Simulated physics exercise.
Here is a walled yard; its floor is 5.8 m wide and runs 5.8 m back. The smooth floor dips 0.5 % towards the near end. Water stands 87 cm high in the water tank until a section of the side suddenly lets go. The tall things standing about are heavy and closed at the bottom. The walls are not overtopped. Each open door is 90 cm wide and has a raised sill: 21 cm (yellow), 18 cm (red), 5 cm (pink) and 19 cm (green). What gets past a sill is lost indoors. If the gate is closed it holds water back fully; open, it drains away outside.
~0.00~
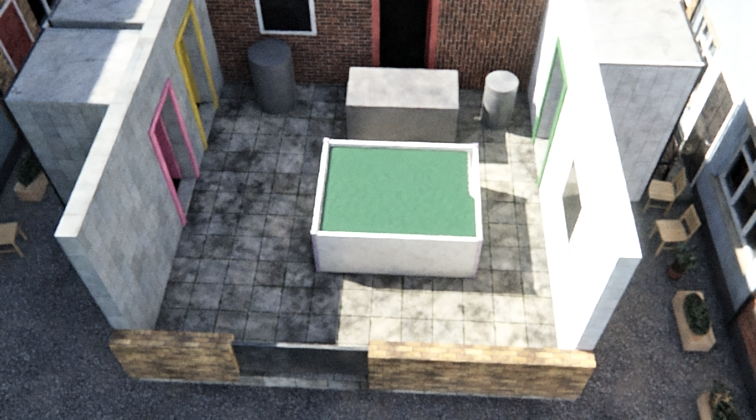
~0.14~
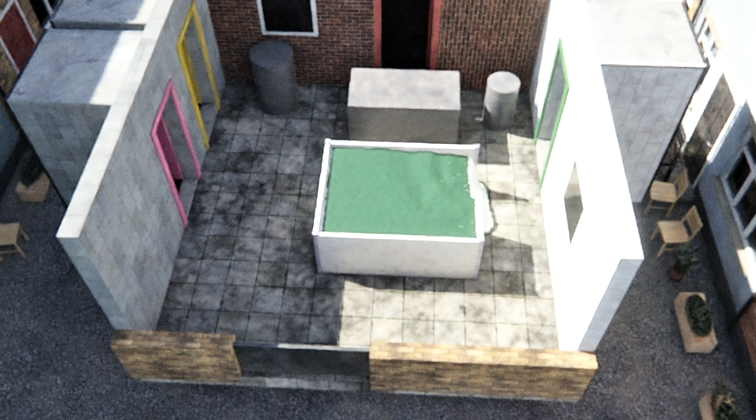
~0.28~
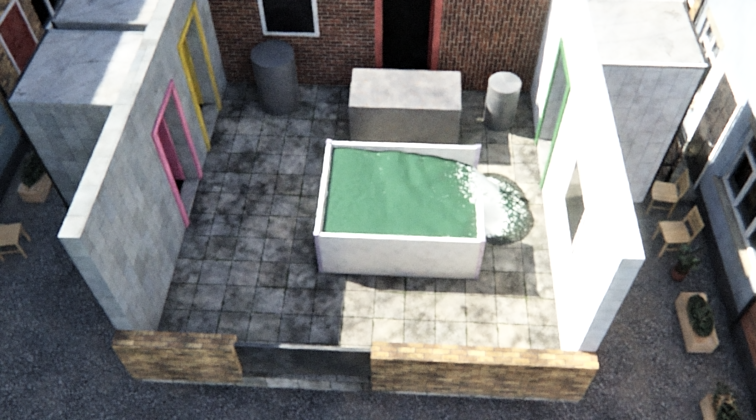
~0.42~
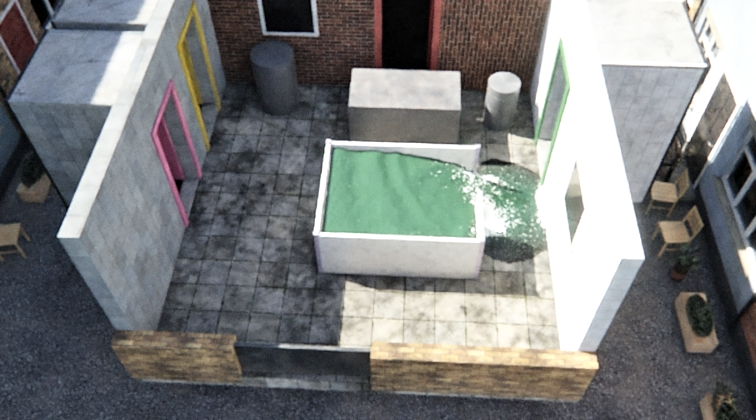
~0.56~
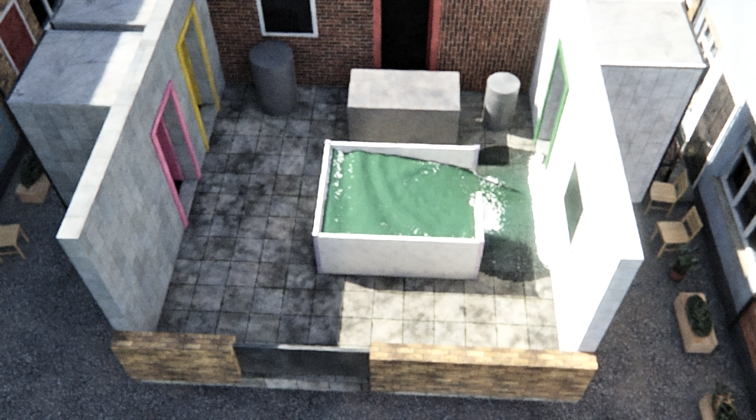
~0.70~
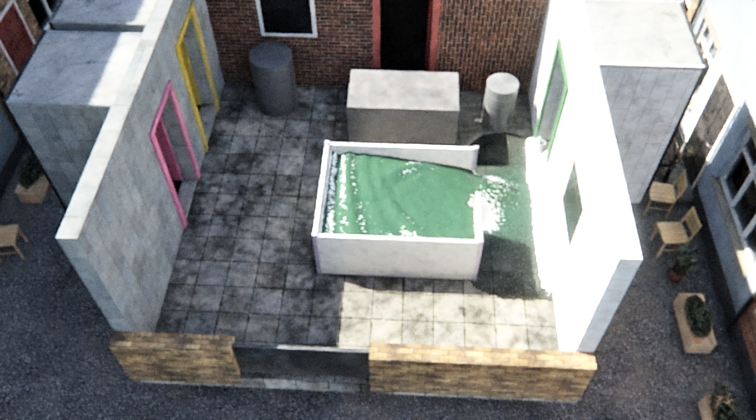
The clip shows a walled yard with a white tank of green water, seen from above; water breaks through the tank's right side, foams onto the paving, reaches the right wall and spreads along it as the tank's level drops.
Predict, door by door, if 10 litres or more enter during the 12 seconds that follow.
Door by door: At the yellow door it does not reach the limit; at the red door it does not reach the limit; at the pink door it goes over the limit; at the green door it exceeds the limit.
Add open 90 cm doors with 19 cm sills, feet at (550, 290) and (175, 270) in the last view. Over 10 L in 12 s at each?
In that order: Under, under.
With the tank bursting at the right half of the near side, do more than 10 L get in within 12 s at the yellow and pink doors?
Then: Yellow below, pink over.
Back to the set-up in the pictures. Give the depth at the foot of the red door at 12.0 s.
Some 6.0 cm.
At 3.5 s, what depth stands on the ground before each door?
In cm: Yellow 0, red 8, pink 0, green 25.
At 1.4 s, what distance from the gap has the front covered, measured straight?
Roughly 3.2 m.
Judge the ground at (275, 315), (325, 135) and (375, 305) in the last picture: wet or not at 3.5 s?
In that order: Under water, not reached, wet.
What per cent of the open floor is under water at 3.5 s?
Some 65 per cent of it.
After 1.4 s water covers 20 % of the floor and is deepest (62 cm) near (541, 211); yellow door not reached, red door not reached, pink door not reached, green door 38 cm at the sill, 40 L in.
After 2.2 s water covers 35 % of the floor and is deepest (52 cm) near (528, 98); yellow door not reached, red door 5 cm at the sill, 0 L in, pink door not reached, green door 32 cm at the sill, 109 L in.
After 3.5 s water covers 65 % of the floor and is deepest (37 cm) near (540, 203); yellow door not reached, red door 8 cm at the sill, 0 L in, pink door not reached, green door 25 cm at the sill, 154 L in.
After 7.0 s water covers 100 % of the floor and is deepest (22 cm) near (298, 97); yellow door 7 cm at the sill, 0 L in, red door 8 cm at the sill, 0 L in, pink door 11 cm at the sill, 34 L in, green door 14 cm at the sill, 181 L in.
After 12.0 s water covers 95 % of the floor and is deepest (18 cm) near (149, 357); yellow door 16 cm at the sill, 0 L in, red door 6 cm at the sill, 0 L in, pink door 7 cm at the sill, 95 L in, green door 9 cm at the sill, 182 L in.
